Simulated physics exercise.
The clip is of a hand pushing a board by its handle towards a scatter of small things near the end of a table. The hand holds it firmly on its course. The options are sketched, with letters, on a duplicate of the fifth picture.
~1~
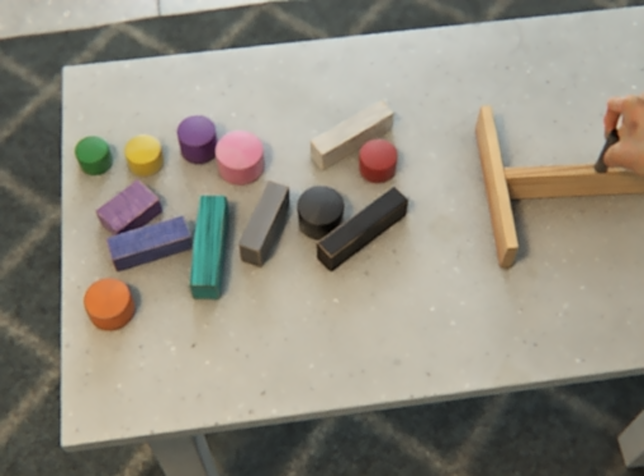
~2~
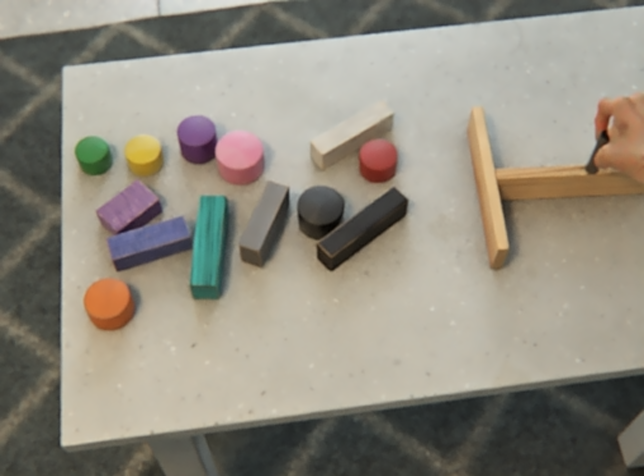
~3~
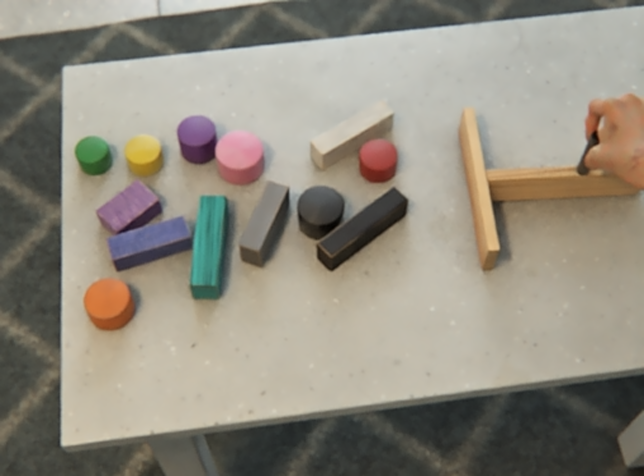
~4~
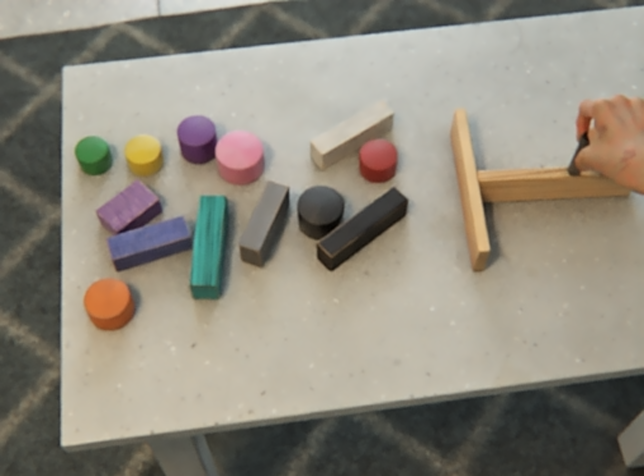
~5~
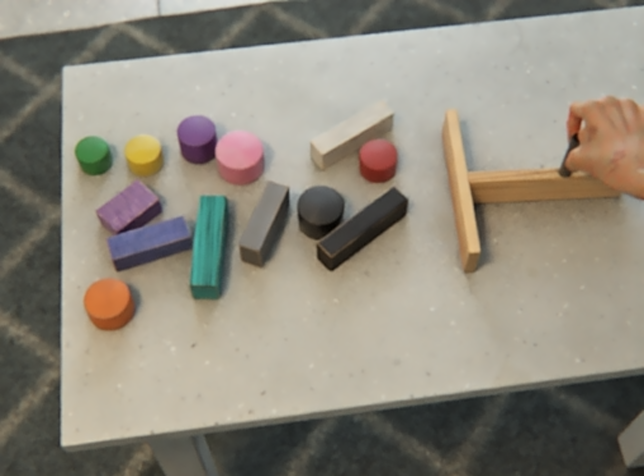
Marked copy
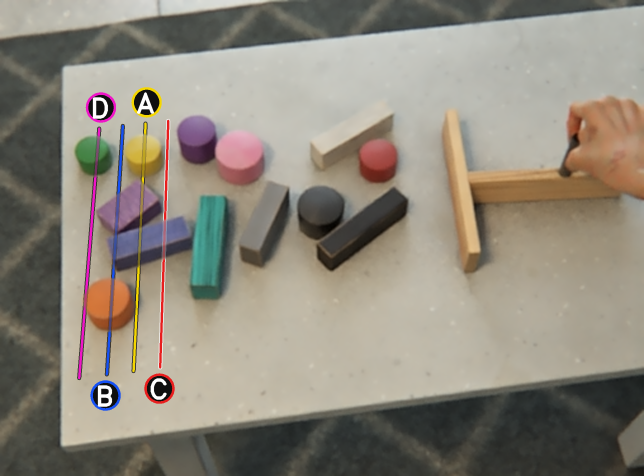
To begin with, a hand at the right grips the handle of a T-shaped wooden board on a pale table, with colourful round and bar-shaped pieces scattered to the left. The hand then slides the board slowly leftward a short way, while the scattered pieces stay still and untouched.
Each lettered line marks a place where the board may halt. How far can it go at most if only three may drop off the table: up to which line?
Up to line A.
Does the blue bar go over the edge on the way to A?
By then, yes.
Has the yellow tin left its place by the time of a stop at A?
Yes.
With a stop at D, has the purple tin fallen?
No.
On the marked copy, A at (140, 237); B at (116, 240); C at (165, 234); D at (90, 243).
Taking A. A third of the way, board (348, 191); white bar (340, 126); black stick (332, 236).
Two thirds of the way, board (231, 205); blue bar (80, 278); purple block (87, 221).
When it is over, board (139, 216); purple block over the edge; blue bar over the edge; two fallen.
As for the rest, B drops six; C is within the limit but short; D drops seven.
